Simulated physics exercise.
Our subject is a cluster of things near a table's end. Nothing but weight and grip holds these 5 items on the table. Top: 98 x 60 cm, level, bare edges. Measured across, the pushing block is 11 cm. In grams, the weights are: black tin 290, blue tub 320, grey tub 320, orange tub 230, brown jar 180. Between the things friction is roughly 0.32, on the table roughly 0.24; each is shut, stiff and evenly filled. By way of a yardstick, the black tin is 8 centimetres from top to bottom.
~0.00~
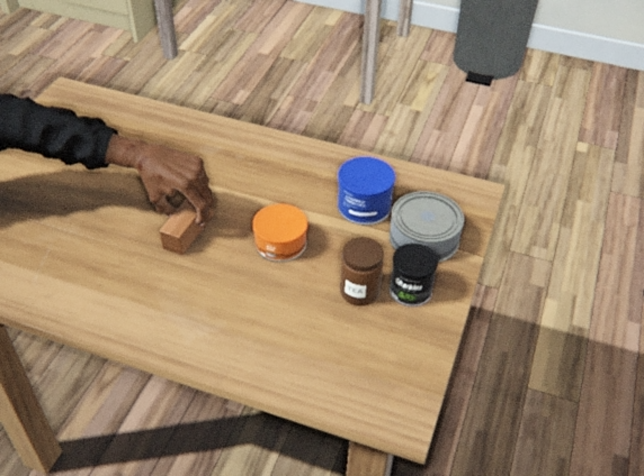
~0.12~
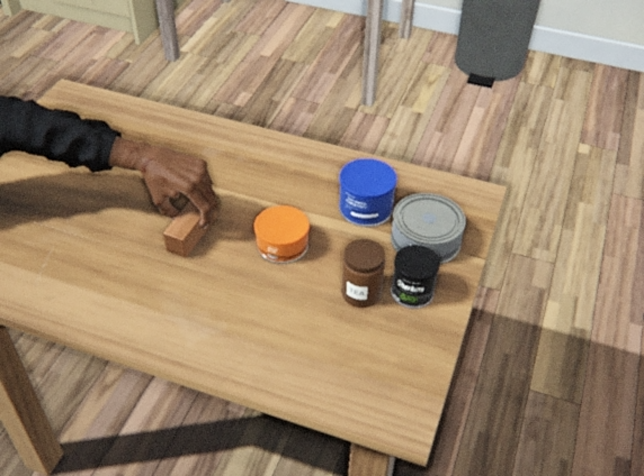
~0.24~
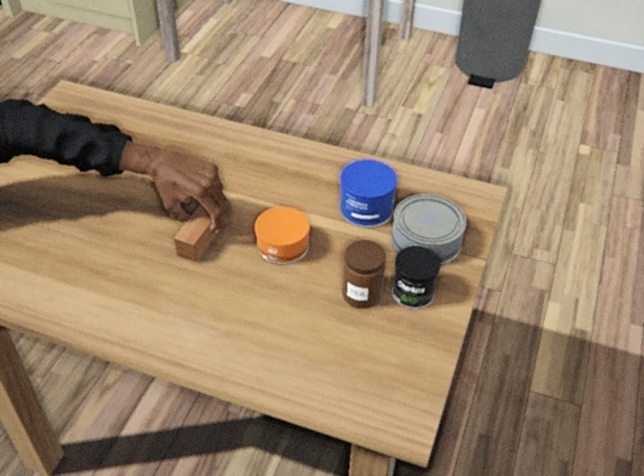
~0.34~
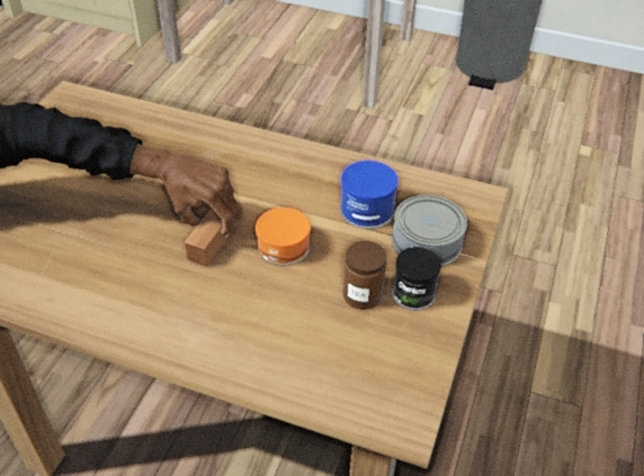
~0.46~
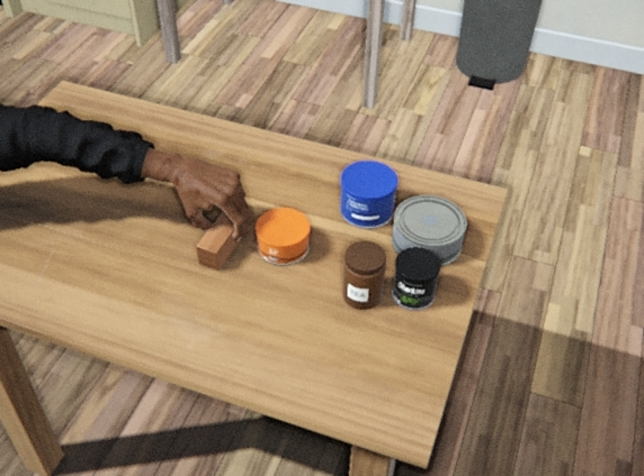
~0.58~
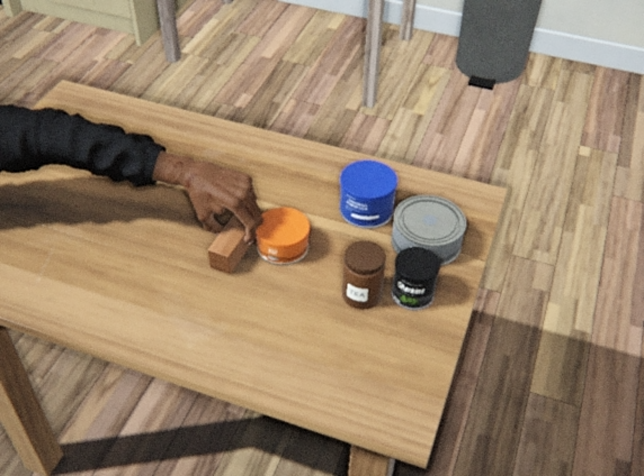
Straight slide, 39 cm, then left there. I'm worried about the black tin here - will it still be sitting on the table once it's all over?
No, it will have come off.
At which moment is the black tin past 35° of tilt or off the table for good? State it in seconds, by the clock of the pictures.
Answer: About 2.0 s.
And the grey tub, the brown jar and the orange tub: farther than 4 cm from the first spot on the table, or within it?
First, the grey tub stays in its position; second, the brown jar is moved away; third, the orange tub is moved away.
After 1.68 s, pusher on by 30 cm; black tin moved 4 cm near (439, 289); orange tub moved 21 cm; brown jar moved 4 cm.
After 2.28 s, pusher on by 39 cm; black tin now off the table; orange tub moved 30 cm; brown jar moved 12 cm.
In the end (2.7 s), off the table, black tin; not toppled but over 4 cm from the start, orange tub and brown jar; the other 2 under 4 cm from the start.
